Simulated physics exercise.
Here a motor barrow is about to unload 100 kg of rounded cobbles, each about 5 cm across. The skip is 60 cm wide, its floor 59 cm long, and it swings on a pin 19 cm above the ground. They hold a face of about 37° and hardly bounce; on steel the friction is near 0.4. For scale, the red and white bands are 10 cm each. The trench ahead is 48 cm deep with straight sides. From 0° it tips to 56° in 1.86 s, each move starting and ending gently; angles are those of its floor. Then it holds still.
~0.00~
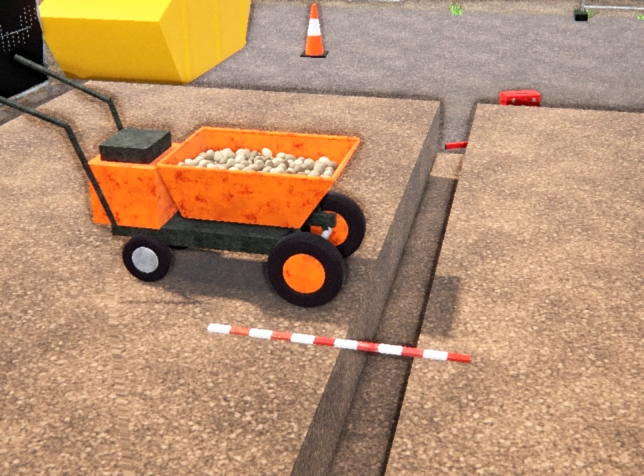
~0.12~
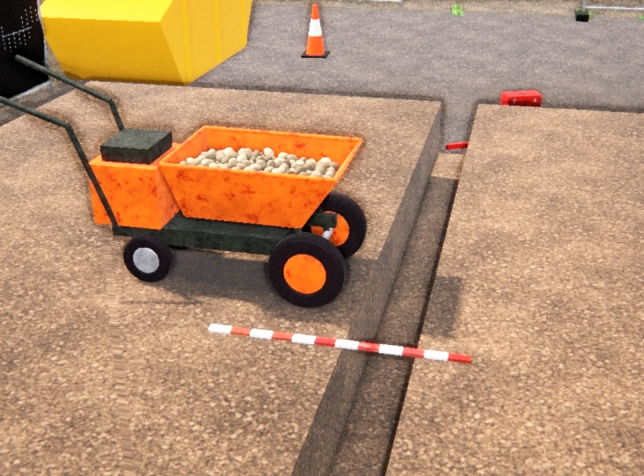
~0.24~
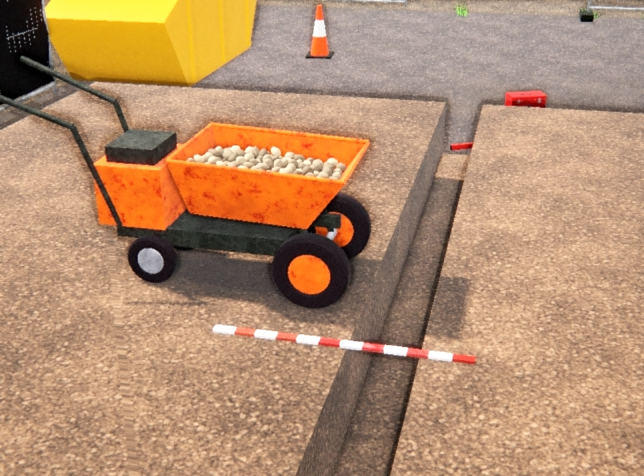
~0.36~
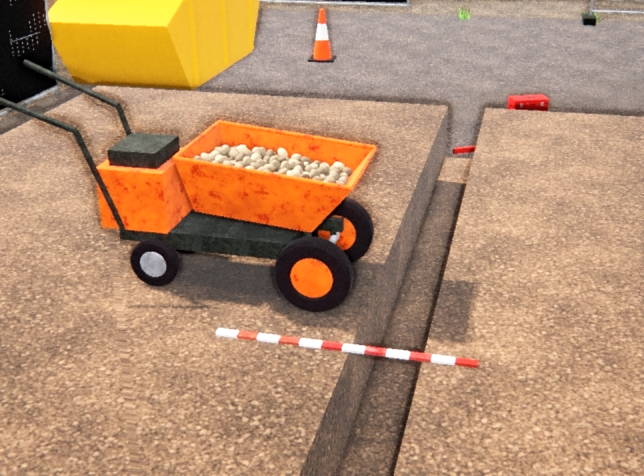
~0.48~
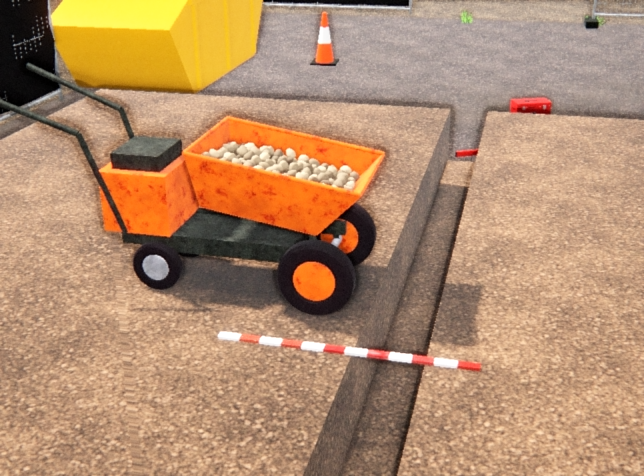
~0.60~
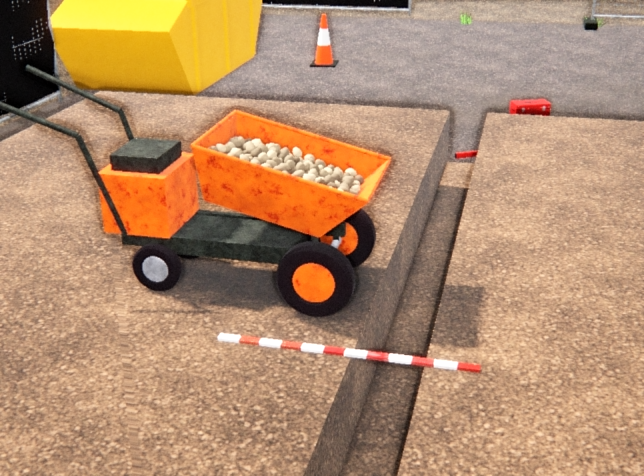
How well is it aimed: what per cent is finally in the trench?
About 17 per cent.
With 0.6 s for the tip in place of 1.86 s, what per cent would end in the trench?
In that case some 10 per cent.
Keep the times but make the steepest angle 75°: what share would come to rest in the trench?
It would be near 35 per cent.
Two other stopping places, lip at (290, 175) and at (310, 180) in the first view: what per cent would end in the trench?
First some 40, then 30 per cent.
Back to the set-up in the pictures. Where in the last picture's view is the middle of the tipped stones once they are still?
Their middle is at about (452, 303).
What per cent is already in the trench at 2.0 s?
Some 5 per cent.
After 1.4 s the floor is at 47°; 100 % in the skip; the foremost stones are at (401, 224).
After 2.0 s the floor is at 56°; 92 % in the skip, 4 % in the trench, 5 % past the trench; the foremost stones are at (462, 296).
After 2.3 s the floor is at 56°; 76 % in the skip, 6 % in the trench, 18 % past the trench; the foremost stones are at (512, 299).
After 4.3 s the floor is at 56°; 61 % in the skip, 17 % in the trench, 22 % past the trench; the foremost stones are at (551, 280).
